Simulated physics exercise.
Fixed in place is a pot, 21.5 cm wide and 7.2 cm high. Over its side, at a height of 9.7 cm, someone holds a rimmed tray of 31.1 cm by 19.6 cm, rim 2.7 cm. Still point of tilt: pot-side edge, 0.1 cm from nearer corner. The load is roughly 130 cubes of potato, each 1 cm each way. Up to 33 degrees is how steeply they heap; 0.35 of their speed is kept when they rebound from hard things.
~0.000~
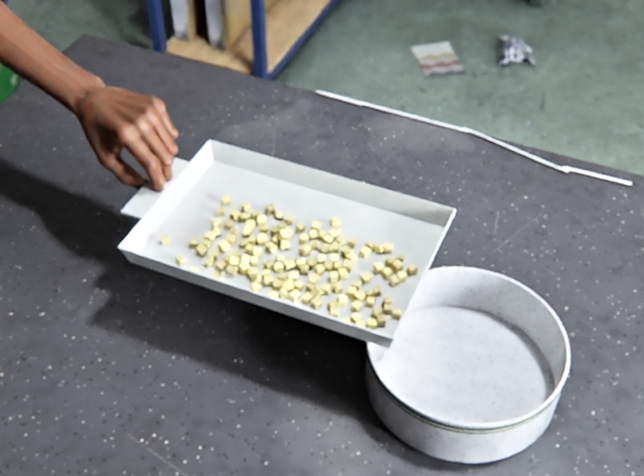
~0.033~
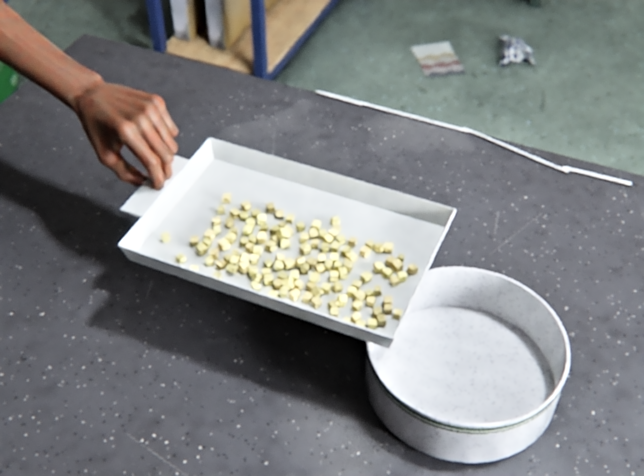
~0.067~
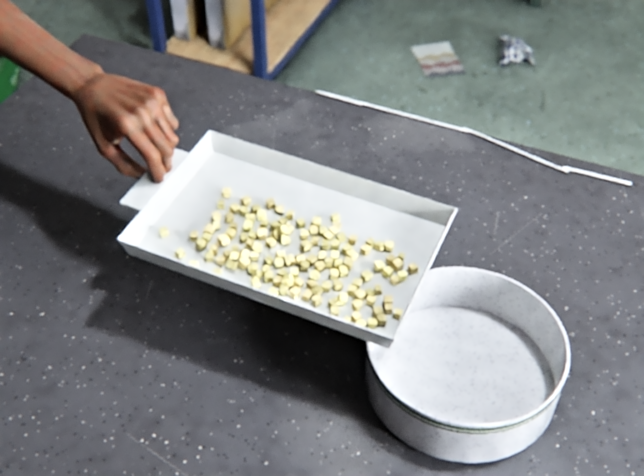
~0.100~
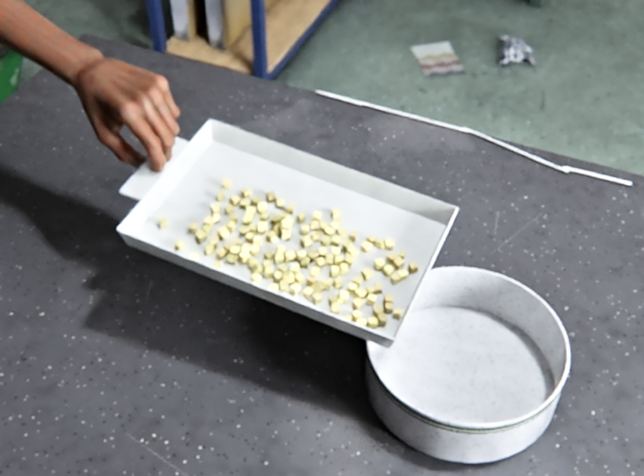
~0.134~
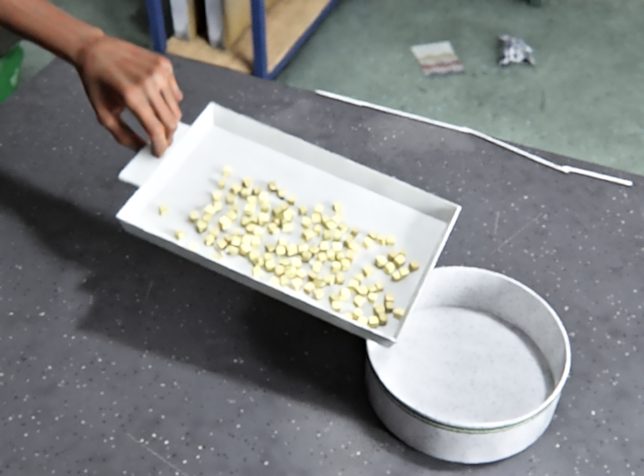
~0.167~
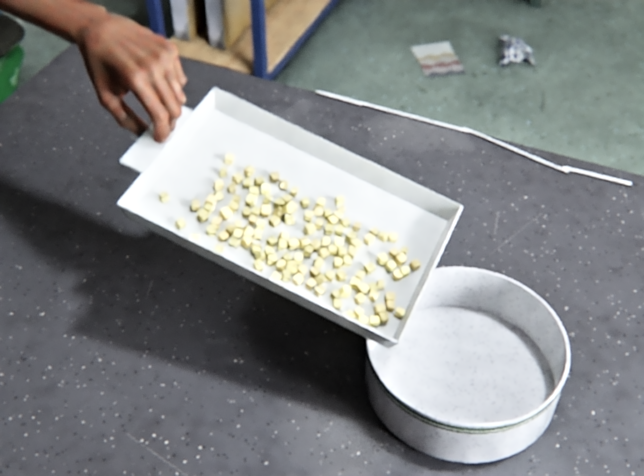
On a dark speckled tabletop, a hand gripped the left end of a white tray of small pale yellow cubes and slowly raised that end, slanting the tray toward a round white pot on the right.
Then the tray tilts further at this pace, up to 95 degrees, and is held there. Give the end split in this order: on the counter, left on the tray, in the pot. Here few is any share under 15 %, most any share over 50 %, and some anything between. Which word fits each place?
Counter: Few; tray: Few; pot: Most.
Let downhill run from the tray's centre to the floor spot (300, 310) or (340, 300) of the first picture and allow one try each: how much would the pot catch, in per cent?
Roughly 5 per cent on the first try and 75 per cent on the second.
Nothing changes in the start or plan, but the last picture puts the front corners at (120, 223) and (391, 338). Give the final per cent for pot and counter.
Pot 5 % / counter 95 %.
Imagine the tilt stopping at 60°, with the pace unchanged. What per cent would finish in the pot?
I'd put it at close to 35 per cent.
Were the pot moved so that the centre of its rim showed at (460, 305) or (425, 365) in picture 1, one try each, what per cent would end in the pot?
Spot one: Some 60 per cent; spot two: Some 95 per cent.
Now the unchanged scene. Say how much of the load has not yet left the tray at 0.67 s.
Some 90 per cent of the load.
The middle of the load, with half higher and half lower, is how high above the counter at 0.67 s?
Around 12 cm up.
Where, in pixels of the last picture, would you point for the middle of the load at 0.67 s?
My estimate is roughly (426, 317).
Then, at 0.47 s, tilt 54 degrees; the tray holds 100 %, the pot 0 %.
Then, at 0.67 s, tilt 81 degrees; the tray holds 90 %, the pot 5 %.
Then, at 0.99 s, tilt 95 degrees; the tray holds 0 %, the pot 95 %.
In the end, at 1.9 s, counter 0 %, tray 0 %, pot 95 %.
